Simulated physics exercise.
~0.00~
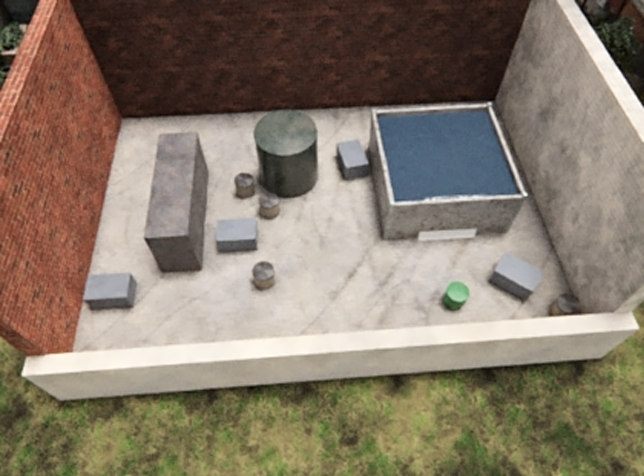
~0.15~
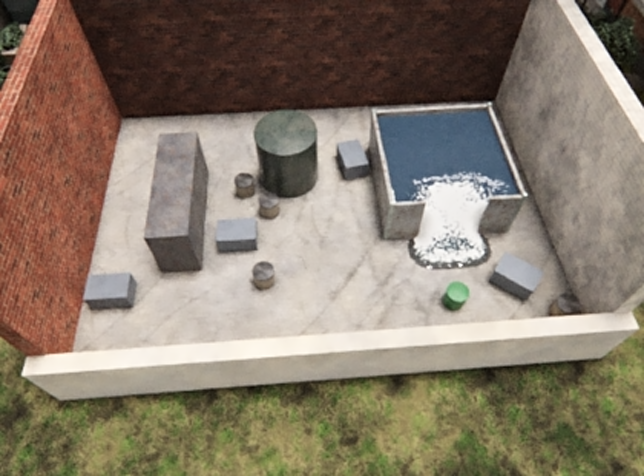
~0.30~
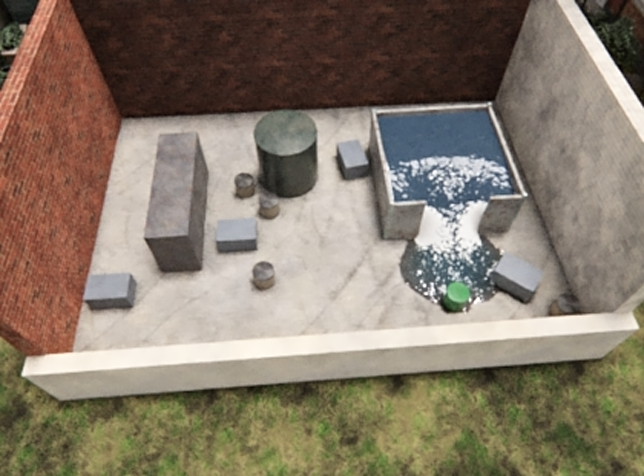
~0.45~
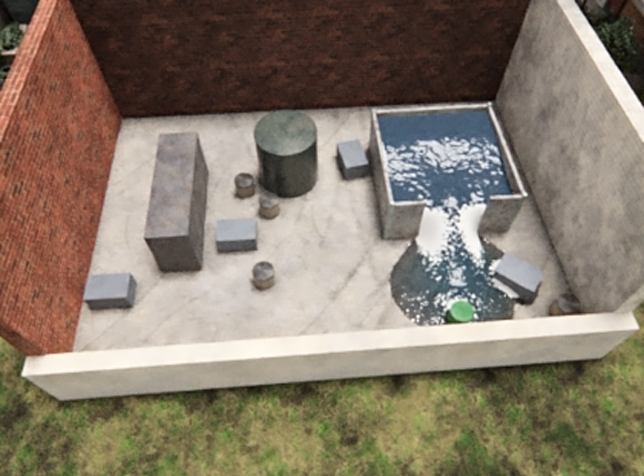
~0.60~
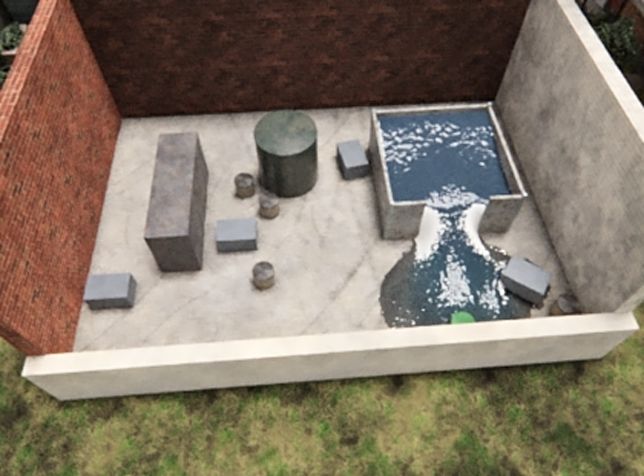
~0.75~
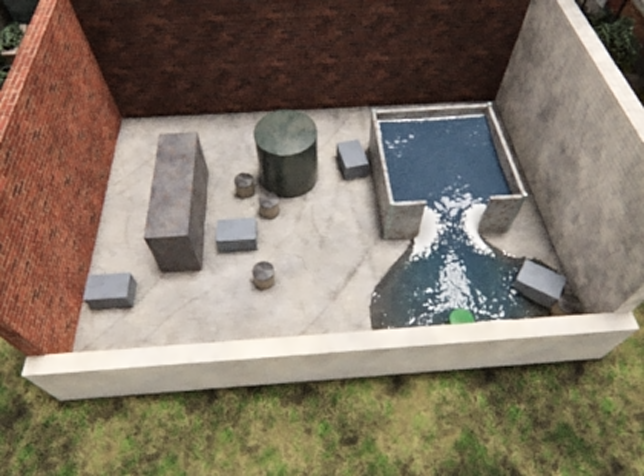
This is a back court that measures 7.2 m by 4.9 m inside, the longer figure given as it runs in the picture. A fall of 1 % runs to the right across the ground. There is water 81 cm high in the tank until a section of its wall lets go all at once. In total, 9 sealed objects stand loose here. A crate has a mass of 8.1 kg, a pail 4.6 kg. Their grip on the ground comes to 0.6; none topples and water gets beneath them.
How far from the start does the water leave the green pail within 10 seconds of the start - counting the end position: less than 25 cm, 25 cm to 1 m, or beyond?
It moves a long way.
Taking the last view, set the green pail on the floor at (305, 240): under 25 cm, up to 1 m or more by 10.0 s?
From that spot, it is pushed a bit.
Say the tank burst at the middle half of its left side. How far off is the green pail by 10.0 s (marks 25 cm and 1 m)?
If that happened, the green pail creeps a small distance.
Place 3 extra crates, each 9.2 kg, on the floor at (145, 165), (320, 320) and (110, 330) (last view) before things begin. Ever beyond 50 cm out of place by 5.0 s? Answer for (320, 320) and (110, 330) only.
One by one: Beyond it, then within it.
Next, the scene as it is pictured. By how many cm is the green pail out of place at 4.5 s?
Displacement by then near 550 cm.
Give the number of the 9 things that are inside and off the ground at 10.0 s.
At that time the total is 9.
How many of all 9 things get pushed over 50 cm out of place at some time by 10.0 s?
I make it 9.
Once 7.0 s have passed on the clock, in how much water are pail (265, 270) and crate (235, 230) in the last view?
Some 5 cm at the first, some 8 cm at the second.
After 2.0 s the green pail is near (335, 322), 1.8 m from its start, afloat; 3 afloat.
After 4.5 s the green pail is near (84, 290), 5.3 m from its start, afloat; 4 afloat.
After 7.0 s the green pail is near (124, 192), 5.4 m from its start, aground; 6 afloat.
After 10.0 s the green pail is near (150, 114), 6.1 m from its start, afloat; 9 afloat.
